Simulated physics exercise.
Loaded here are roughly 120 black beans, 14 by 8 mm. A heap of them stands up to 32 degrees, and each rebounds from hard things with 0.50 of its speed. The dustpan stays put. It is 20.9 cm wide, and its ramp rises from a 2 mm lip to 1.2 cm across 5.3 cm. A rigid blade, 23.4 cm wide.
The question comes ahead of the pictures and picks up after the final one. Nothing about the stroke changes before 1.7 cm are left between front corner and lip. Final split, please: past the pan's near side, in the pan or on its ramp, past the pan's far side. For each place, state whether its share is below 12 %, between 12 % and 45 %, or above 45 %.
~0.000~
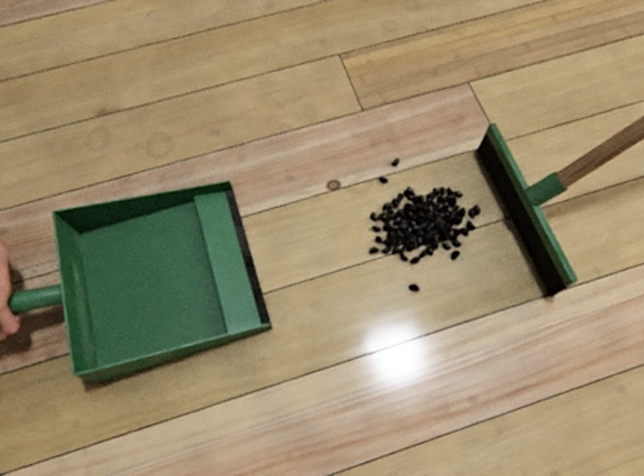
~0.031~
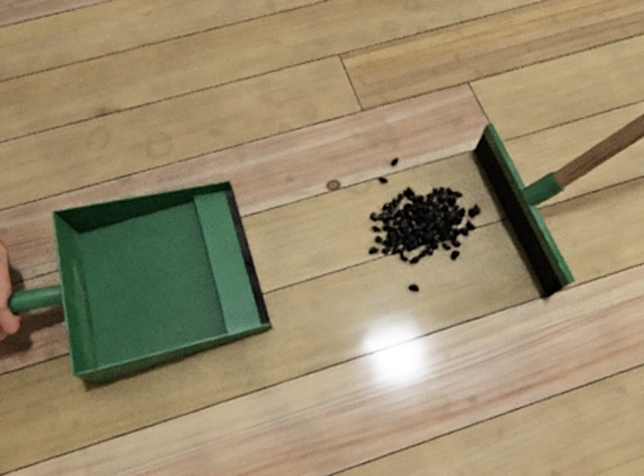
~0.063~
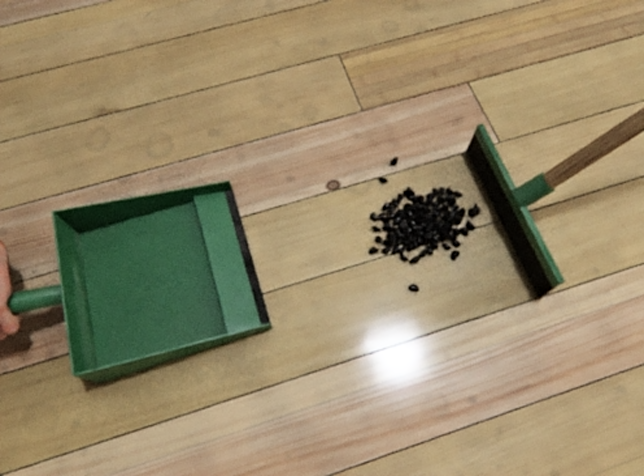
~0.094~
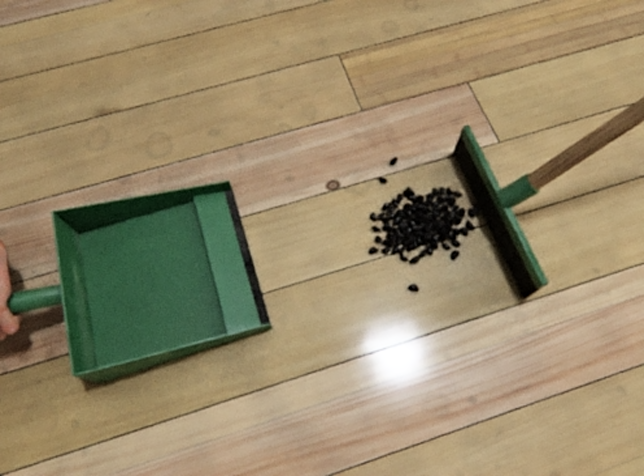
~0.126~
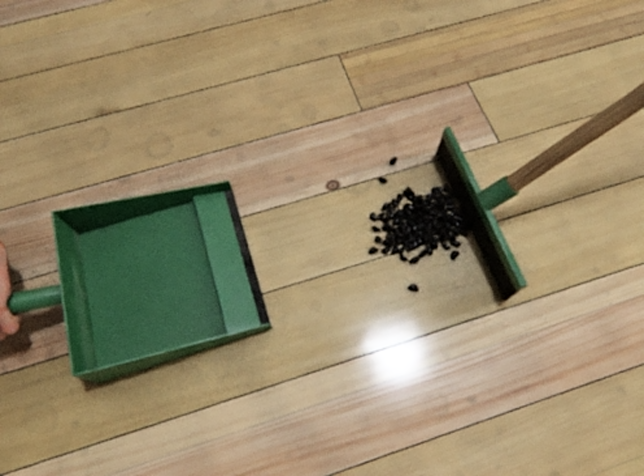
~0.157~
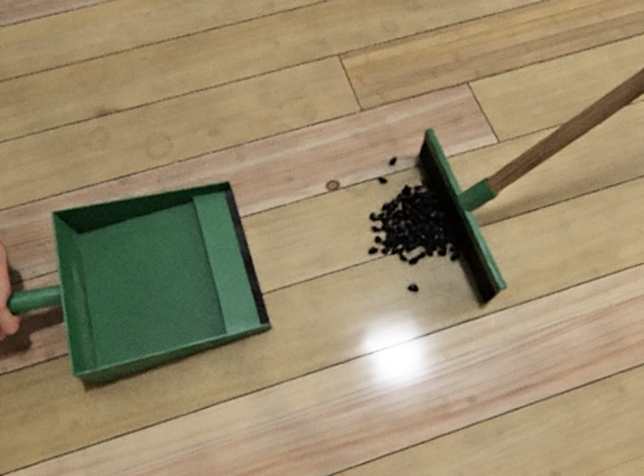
Past the pan's near side: It gets a trickle, in the pan or on its ramp: It gets a huge chunk, past the pan's far side: It gets a trickle.
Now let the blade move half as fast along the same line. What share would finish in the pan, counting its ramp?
In that case close to 55 per cent.
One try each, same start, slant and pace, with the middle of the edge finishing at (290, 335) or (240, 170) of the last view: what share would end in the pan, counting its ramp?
First try around 35 %, second try around 30 %.
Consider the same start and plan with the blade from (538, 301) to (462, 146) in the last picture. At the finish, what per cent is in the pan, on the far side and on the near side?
Pan 25 % / far 5 % / near 20 %.
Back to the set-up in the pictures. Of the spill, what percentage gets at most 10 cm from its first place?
Roughly 0 in a hundred.
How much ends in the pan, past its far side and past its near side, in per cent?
In per cent - near side 5, pan 60, far side 5.
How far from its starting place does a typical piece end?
Median: Approx. 28 cm.
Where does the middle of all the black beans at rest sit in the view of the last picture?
Somewhere around (235, 245) in the final frame.
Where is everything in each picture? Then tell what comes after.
In the first frame, blade from (570, 281) to (491, 130), moved 0.0 cm, 0 of the pieces shifted so far; middle of the pieces at (420, 222); pan at (157, 283).
In the second frame, blade from (567, 282) to (488, 131), moved 0.4 cm, 0 of the pieces shifted so far; middle of the pieces at (420, 222).
In the third frame, blade from (557, 283) to (479, 131), moved 1.6 cm, 0 of the pieces shifted so far; middle of the pieces at (420, 222).
In the fourth frame, blade from (541, 284) to (465, 133), moved 3.5 cm, 0 of the pieces shifted so far; middle of the pieces at (420, 222).
In the fifth frame, blade from (520, 286) to (446, 134), moved 6.0 cm, 17 of the pieces shifted so far; middle of the pieces at (420, 222).
In the sixth frame, blade from (499, 288) to (429, 136), moved 8.5 cm, 65 of the pieces shifted so far; middle of the pieces at (417, 222); pan at (156, 283). Its pace works out near 0.79 m/s, heading 13 degrees away from the viewer's side.
Then, at 0.33 s, middle of the blade 14 cm from the lip; 0 % over the lip, far side 0 %, near side 5 %.
After 0.45 s, middle of the blade 5 cm from the lip; 0 % over the lip, far side 0 %, near side 5 %.
After 0.69 s, middle of the blade 2 cm from the lip; 60 % over the lip, far side 5 %, near side 5 %.
By 2.9 s all is still; near side 5 %, pan 60 %, far side 5 %, in front of the lip or behind the blade 25 %.
